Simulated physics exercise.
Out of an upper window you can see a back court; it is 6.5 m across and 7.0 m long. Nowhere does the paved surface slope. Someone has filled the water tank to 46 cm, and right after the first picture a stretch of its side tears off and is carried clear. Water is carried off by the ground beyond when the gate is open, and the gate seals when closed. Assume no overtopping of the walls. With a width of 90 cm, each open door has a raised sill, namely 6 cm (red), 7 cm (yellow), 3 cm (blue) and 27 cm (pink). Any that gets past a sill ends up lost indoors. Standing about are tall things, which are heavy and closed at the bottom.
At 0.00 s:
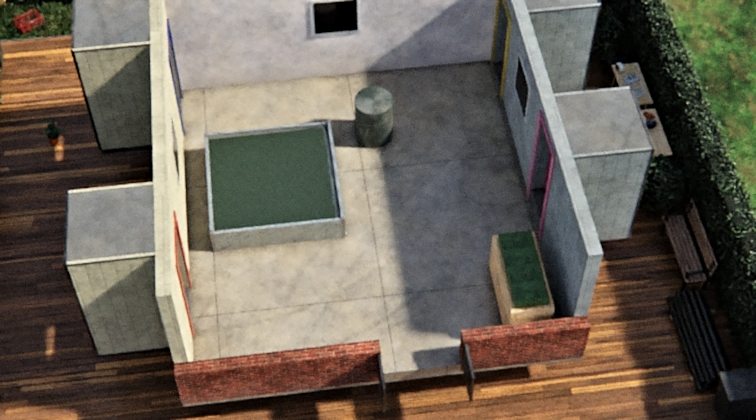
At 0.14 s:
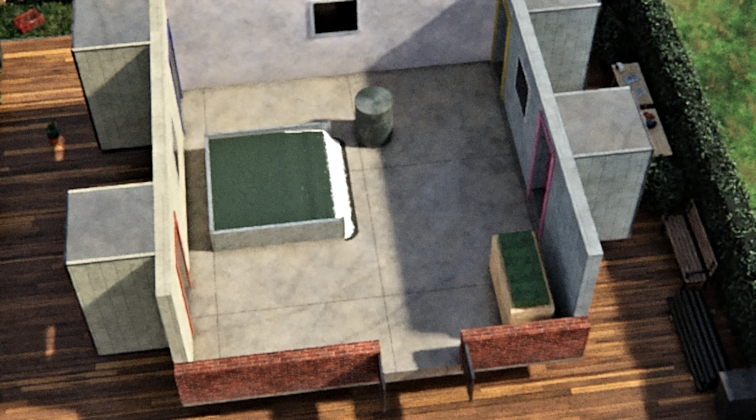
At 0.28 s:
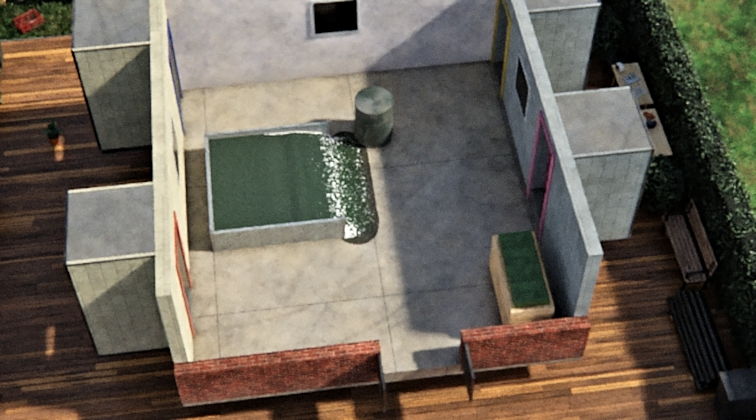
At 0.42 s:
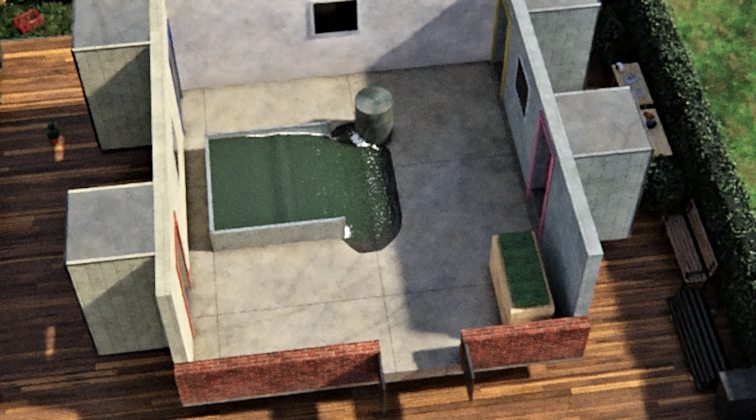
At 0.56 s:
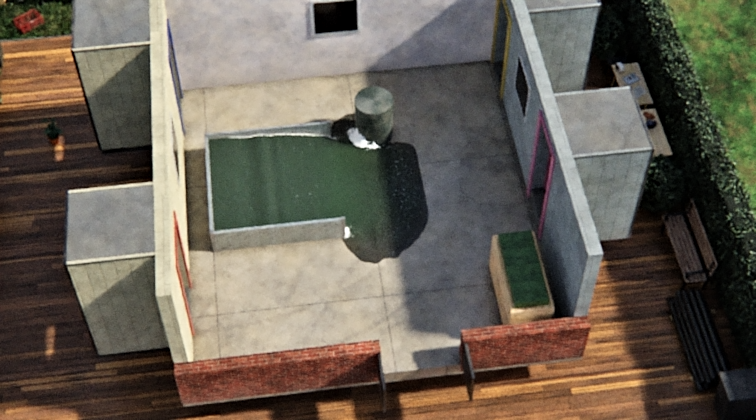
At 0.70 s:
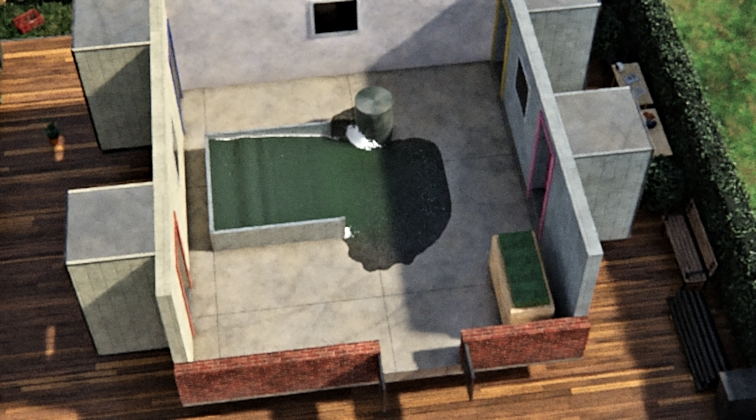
Dark green water pours through the open right side of a low, grey-walled rectangular tank in a paved court, seen from high above. A grey-green cylinder stands behind the opening, a green-topped block sits near the low red brick front wall, and wooden decking lies outside. The side vanishes, white froth bursts out, and the water spreads rightward around the cylinder's base in a widening dark pool, while the camera stays still.
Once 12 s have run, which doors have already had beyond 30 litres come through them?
Outcome: The red door is going to fall short of the limit; the yellow door is going to top the limit; the blue door is going to top the limit; the pink door is going to fall short of the limit.
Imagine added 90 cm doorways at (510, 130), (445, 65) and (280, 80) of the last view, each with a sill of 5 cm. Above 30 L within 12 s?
Check each in turn: The first succeeds, the second succeeds, the third fails.
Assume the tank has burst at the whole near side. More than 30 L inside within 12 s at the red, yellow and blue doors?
In that case, red door: More than that, yellow door: Less than that, blue door: Less than that.
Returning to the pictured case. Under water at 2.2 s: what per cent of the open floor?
Roughly 40 % of the floor.
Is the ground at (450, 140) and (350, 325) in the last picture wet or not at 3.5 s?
Soaked, untouched.
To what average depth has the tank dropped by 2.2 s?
Around 20 cm on average.
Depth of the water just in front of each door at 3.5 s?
Readings (cm): Red = 0; yellow = 9; blue = 0; pink = 24.
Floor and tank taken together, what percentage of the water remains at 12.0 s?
About 84 percent of the water remains.
After 1.4 s water covers 30 % of the floor and is deepest (30 cm) near (357, 143); red door not reached, yellow door not reached, blue door not reached, pink door not reached.
After 2.2 s water covers 40 % of the floor and is deepest (27 cm) near (515, 191); red door not reached, yellow door not reached, blue door not reached, pink door 24 cm at the sill, 0 L in.
After 3.5 s water covers 50 % of the floor and is deepest (33 cm) near (565, 340); red door not reached, yellow door 9 cm at the sill, 0 L in, blue door not reached, pink door 24 cm at the sill, 0 L in.
After 7.0 s water covers 80 % of the floor and is deepest (14 cm) near (565, 340); red door not reached, yellow door 12 cm at the sill, 55 L in, blue door 4 cm at the sill, 2 L in, pink door 10 cm at the sill, 0 L in.
After 12.0 s water covers 100 % of the floor and is deepest (10 cm) near (189, 241); red door 7 cm at the sill, 0 L in, yellow door 7 cm at the sill, 73 L in, blue door 8 cm at the sill, 92 L in, pink door 3 cm at the sill, 0 L in.
